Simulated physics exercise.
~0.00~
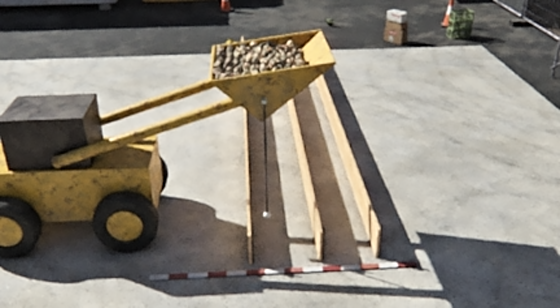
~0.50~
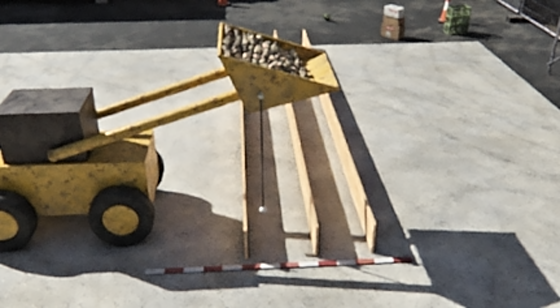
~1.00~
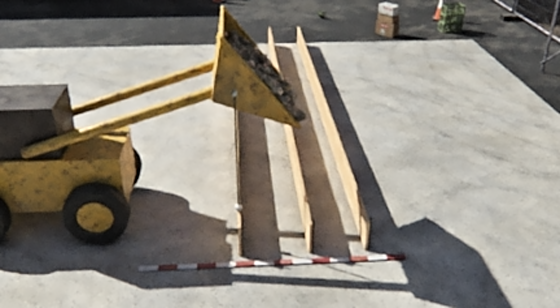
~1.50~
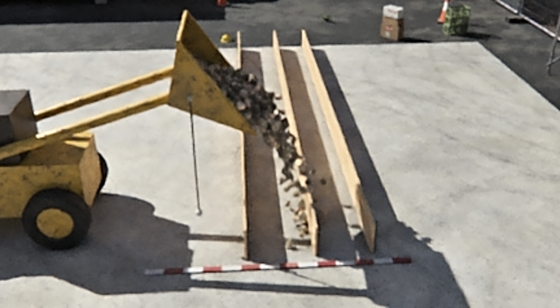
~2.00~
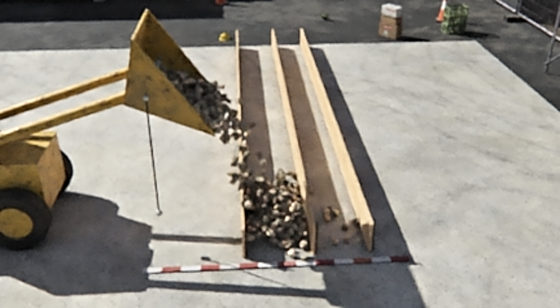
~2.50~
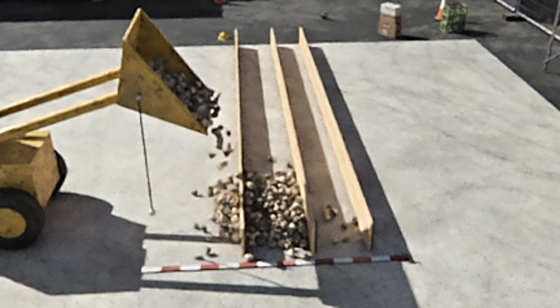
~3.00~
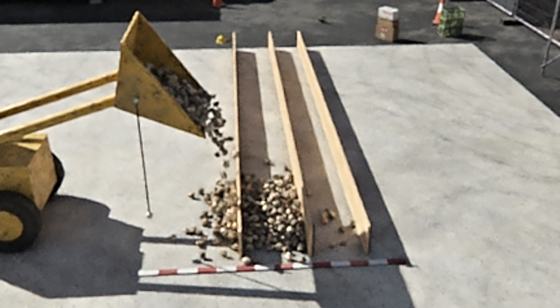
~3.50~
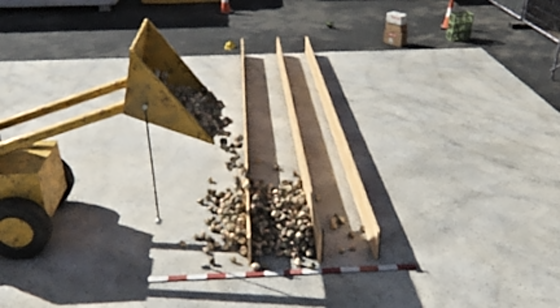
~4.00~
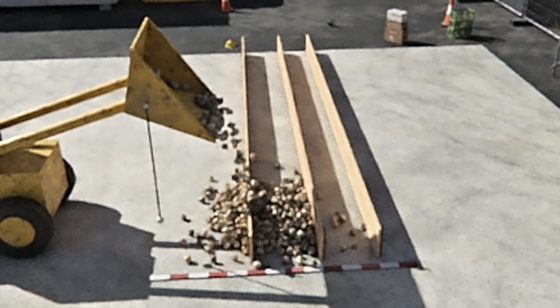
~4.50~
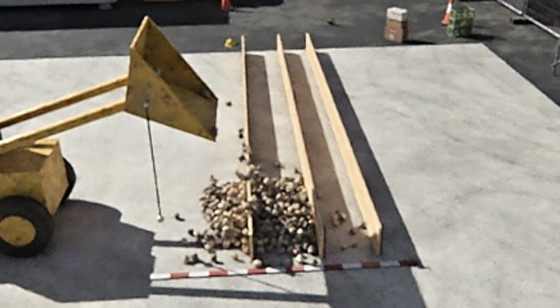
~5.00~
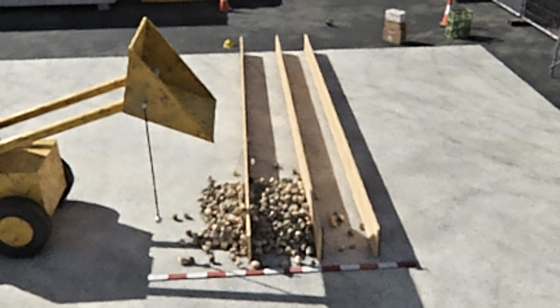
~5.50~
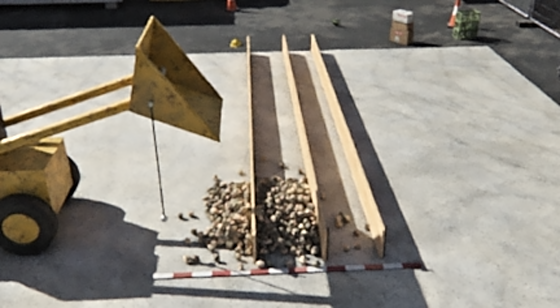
On a sunlit concrete yard, a yellow loader backs left, tipping stones around the nearest board.
